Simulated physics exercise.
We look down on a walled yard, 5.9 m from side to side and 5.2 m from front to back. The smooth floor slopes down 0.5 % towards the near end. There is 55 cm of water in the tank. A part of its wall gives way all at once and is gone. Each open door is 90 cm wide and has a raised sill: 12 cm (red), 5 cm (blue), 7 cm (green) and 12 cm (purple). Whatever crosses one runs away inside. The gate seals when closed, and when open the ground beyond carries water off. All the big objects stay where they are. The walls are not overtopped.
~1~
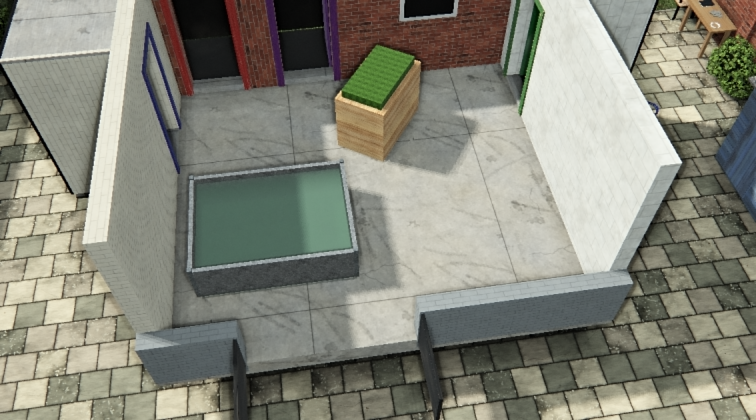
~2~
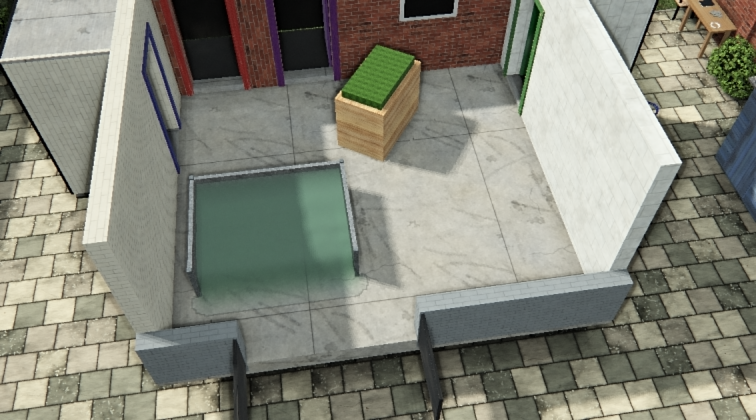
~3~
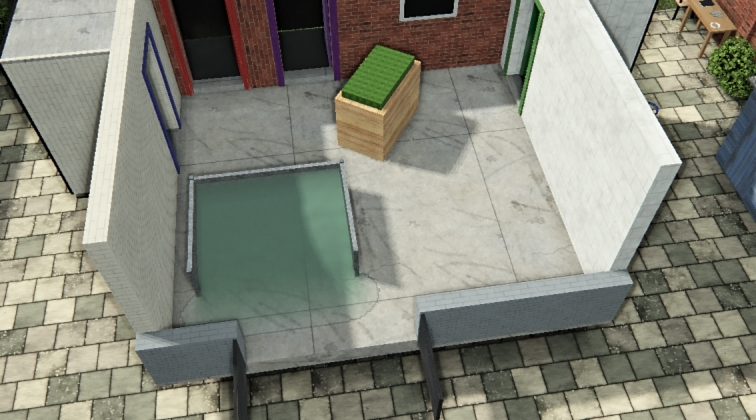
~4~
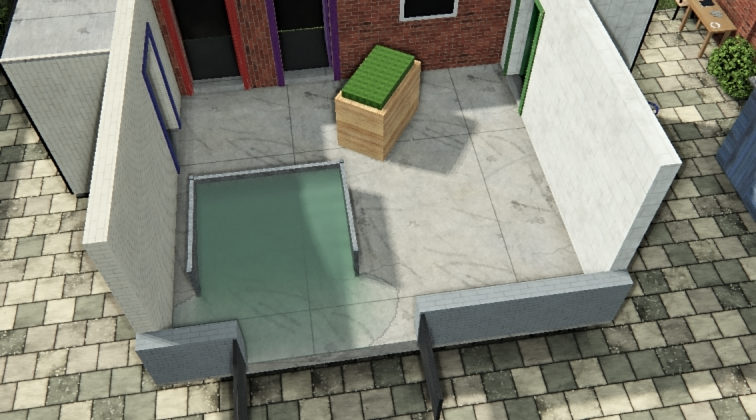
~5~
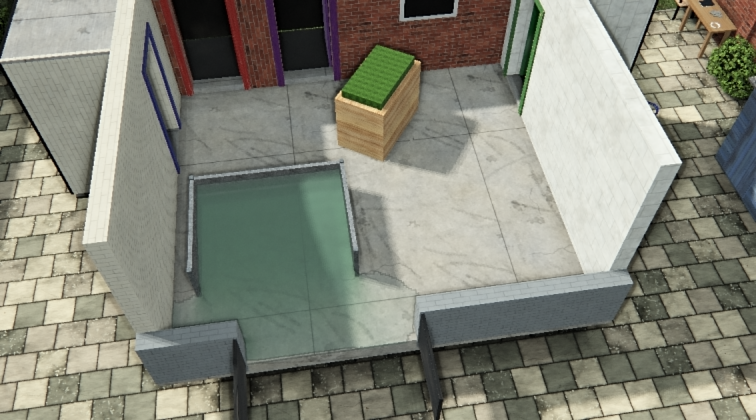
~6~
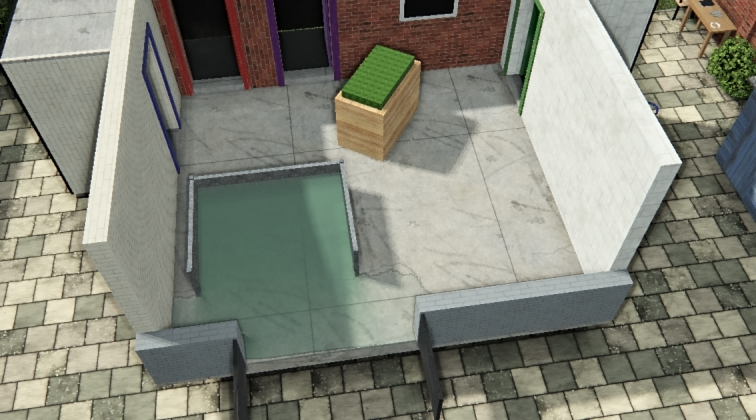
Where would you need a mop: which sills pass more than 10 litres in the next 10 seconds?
Door by door: At the red door it does not reach the limit; at the blue door it keeps below the limit; at the green door it keeps below the limit; at the purple door it stays under the limit.
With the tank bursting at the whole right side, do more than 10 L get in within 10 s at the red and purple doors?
Against that limit: Red below, purple below.
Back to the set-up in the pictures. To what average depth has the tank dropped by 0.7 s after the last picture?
Roughly 24 cm on average.
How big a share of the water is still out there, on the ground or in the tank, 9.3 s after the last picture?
Some 26 per cent remains.
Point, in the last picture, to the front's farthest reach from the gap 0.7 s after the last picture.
At about (487, 314).
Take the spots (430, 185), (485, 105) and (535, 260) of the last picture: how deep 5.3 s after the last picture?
In that order: 0, 0 and 2 cm.
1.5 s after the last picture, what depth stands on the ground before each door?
In cm: Red 0, blue 1, green 0, purple 0.
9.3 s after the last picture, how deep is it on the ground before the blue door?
Some 1.5 cm.
Then, 0.7 s after the last picture water covers 15 % of the floor and is deepest (40 cm) near (172, 357); red door not reached, blue door not reached, green door not reached, purple door not reached.
Then, 1.5 s after the last picture water covers 20 % of the floor and is deepest (28 cm) near (172, 357); red door not reached, blue door not reached, green door not reached, purple door not reached.
Then, 2.8 s after the last picture water covers 25 % of the floor and is deepest (16 cm) near (182, 99); red door 13 cm at the sill, 1 L in, blue door 4 cm at the sill, 0 L in, green door not reached, purple door not reached.
Then, 5.3 s after the last picture water covers 45 % of the floor and is deepest (6 cm) near (358, 116); red door 5 cm at the sill, 3 L in, blue door 2 cm at the sill, 0 L in, green door not reached, purple door 2 cm at the sill, 0 L in.
Then, 9.3 s after the last picture water covers 50 % of the floor and is deepest (6 cm) near (172, 357); red door 1 cm at the sill, 3 L in, blue door 2 cm at the sill, 0 L in, green door 2 cm at the sill, 0 L in, purple door 2 cm at the sill, 0 L in.
